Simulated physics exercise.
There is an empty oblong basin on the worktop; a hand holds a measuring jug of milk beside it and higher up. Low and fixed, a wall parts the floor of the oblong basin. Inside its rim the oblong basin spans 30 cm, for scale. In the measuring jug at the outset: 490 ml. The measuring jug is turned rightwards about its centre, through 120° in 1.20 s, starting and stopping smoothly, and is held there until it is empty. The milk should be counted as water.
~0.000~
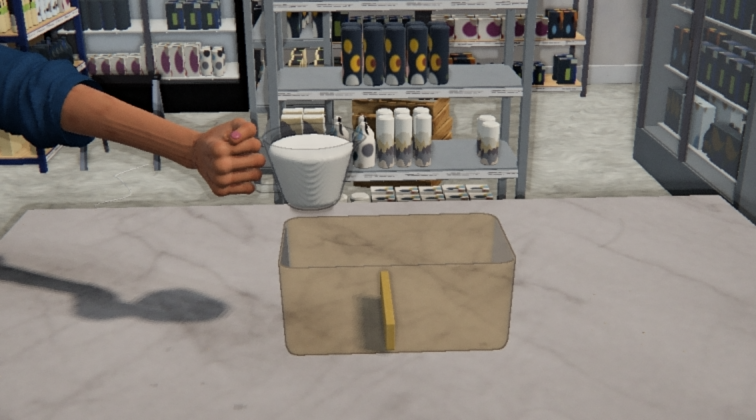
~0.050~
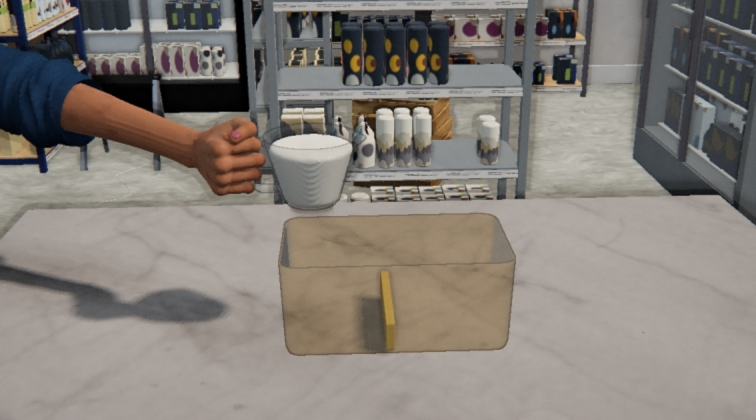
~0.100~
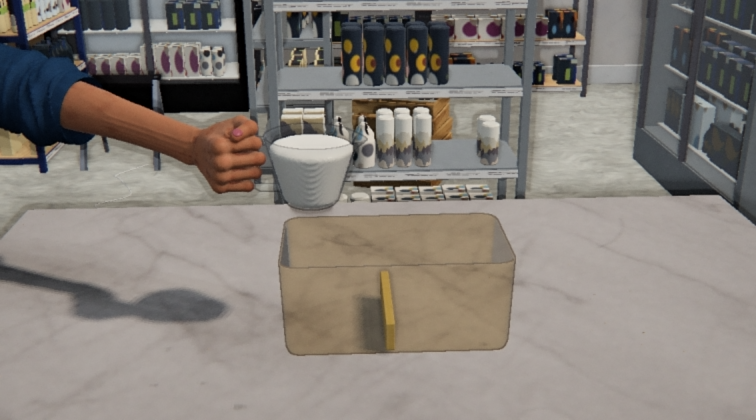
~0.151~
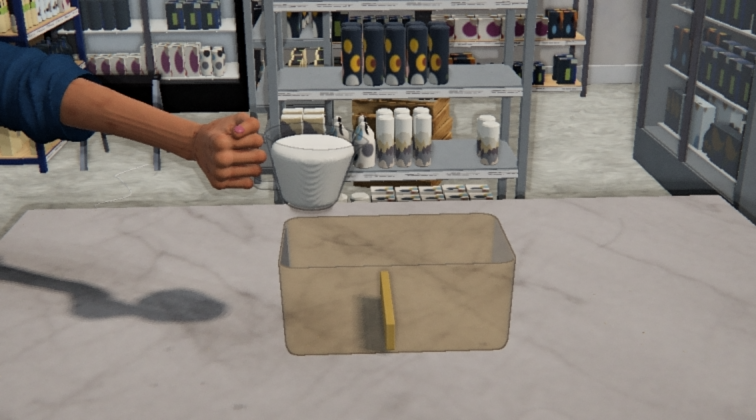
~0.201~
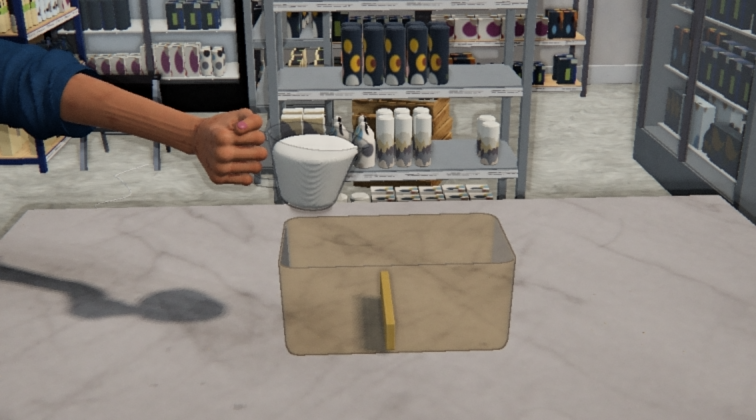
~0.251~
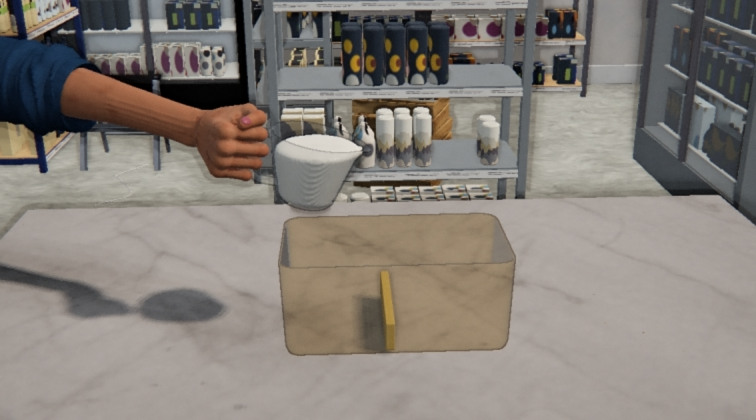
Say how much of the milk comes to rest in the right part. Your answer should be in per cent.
About 77 per cent comes to rest there.
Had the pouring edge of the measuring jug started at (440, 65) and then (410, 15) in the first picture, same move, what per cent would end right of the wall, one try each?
Roughly 70 per cent the first time and 80 per cent the second.
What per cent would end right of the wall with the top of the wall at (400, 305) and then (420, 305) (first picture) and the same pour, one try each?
In turn about 60 and 25 per cent.
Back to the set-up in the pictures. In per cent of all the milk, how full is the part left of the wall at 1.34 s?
I'd say near 22 percent.
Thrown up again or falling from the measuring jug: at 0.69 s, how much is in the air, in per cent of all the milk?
Close to 22 in a hundred.
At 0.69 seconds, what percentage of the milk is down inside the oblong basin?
The basin holds roughly 28 in a hundred parts at that moment.
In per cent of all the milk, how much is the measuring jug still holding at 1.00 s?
Close to 1 percent of the total.
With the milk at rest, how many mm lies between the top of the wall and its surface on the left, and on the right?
Near 36 mm for the left and near 24 mm for the right.
After 0.69 s the tilt is 73° and 50 per cent is still to pour, 0 is left of the wall and 28 right of it.
After 1.00 s the tilt is 112° and 1 per cent is still to pour, 20 is left of the wall and 77 right of it.
After 1.34 s the tilt is 120° and 0 per cent is still to pour, 23 is left of the wall and 77 right of it.
After 1.70 s the tilt is 120° and 0 per cent is still to pour, 23 is left of the wall and 77 right of it.
In the end 23 per cent lies left of the wall, 77 right of it and 0 outside.
